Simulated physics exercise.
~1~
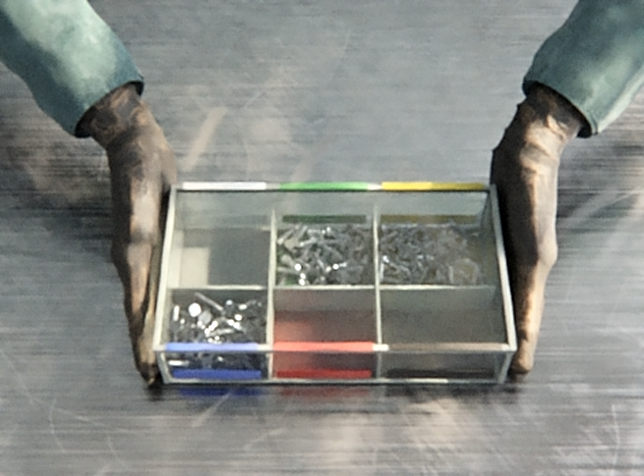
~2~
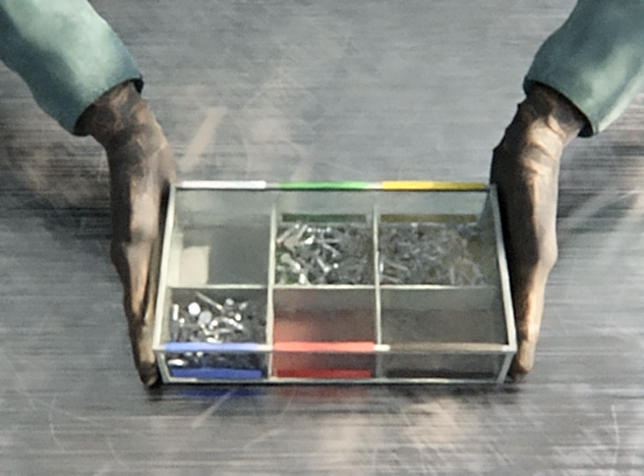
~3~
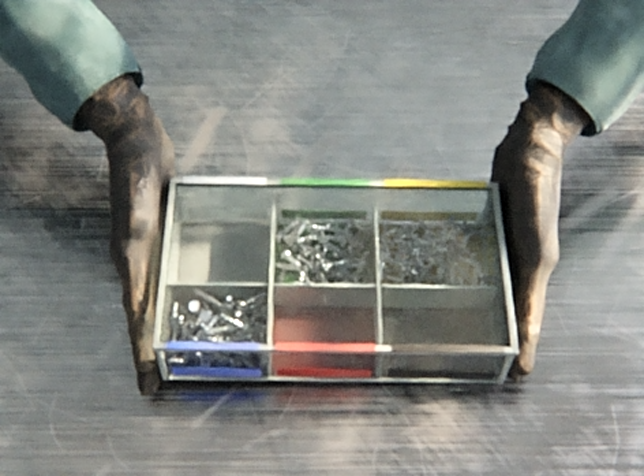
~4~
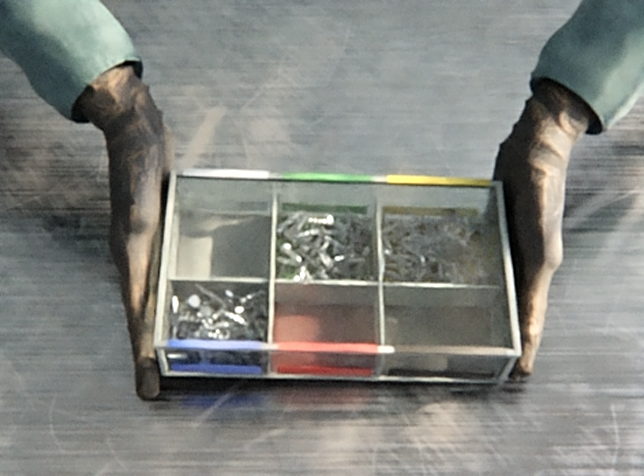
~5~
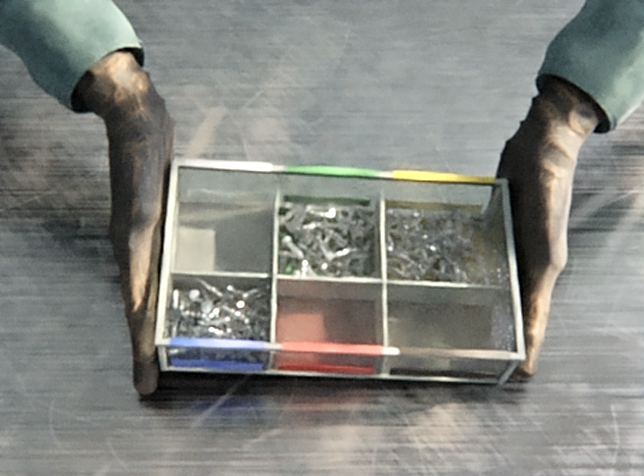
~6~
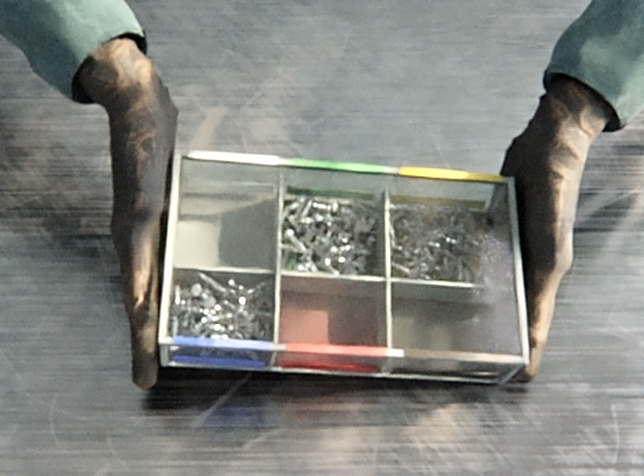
Two gloved-looking dark hands in green sleeves hold a clear, divided box of small metal screws level above a brushed metal surface. They then tilt it gradually, lowering its right side slightly relative to the left, while the screws remain in the blue, green and yellow-marked compartments.
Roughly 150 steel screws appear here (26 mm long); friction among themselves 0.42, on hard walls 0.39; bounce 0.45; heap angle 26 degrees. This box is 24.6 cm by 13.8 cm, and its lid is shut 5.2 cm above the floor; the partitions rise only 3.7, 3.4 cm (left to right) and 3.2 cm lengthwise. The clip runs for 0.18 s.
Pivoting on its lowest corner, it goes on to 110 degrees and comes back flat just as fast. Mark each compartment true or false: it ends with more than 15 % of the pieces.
Red compartment: False, blue compartment: True, green compartment: False, yellow compartment: True, white compartment: False, black compartment: True.
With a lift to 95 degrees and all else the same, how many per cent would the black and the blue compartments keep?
Then black would hold 30 percent and blue 30 percent.
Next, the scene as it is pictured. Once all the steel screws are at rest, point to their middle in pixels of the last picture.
Roughly pixel (438, 339).
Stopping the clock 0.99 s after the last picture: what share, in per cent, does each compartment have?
Shares - red: 5, blue: 35, green: 20, yellow: 30, white: 0, black: 15.
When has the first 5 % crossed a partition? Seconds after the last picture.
Reading: T about 0.80 s.
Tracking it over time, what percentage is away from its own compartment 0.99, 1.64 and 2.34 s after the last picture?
I'd put the three at close to 20, 40 and 40.
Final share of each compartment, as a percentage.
Red 0; blue 35; green 5; yellow 25; white 0; black 40 (in a hundred).
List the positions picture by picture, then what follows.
The first picture shows box tilt 0 degrees, front corners at (159, 346) and (509, 347); blue 35 %, green 30 %, yellow 35 %.
The second picture shows box tilt 1 degrees, front corners at (159, 346) and (510, 347).
The third picture shows box tilt 2 degrees, front corners at (159, 345) and (511, 349).
The fourth picture shows box tilt 5 degrees, front corners at (160, 342) and (514, 351), lowest corner right front.
The fifth picture shows box tilt 9 degrees, front corners at (162, 340) and (518, 355), lowest corner right front.
The sixth picture shows box tilt 13 degrees, front corners at (165, 338) and (522, 359), lowest corner right front; blue 35 %, green 30 %, yellow 35 %.
Then, 0.99 s after the last picture, tilt 110 degrees; red 5 %, blue 35 %, green 20 %, yellow 30 %, black 15 %.
Then, 1.64 s after the last picture, tilt 50 degrees; blue 35 %, green 5 %, yellow 25 %, black 40 %.
Then, 2.34 s after the last picture, tilt 0 degrees; blue 35 %, green 5 %, yellow 25 %, black 40 %.
In the end, red 0 %, blue 35 %, green 5 %, yellow 25 %, white 0 %, black 40 %.
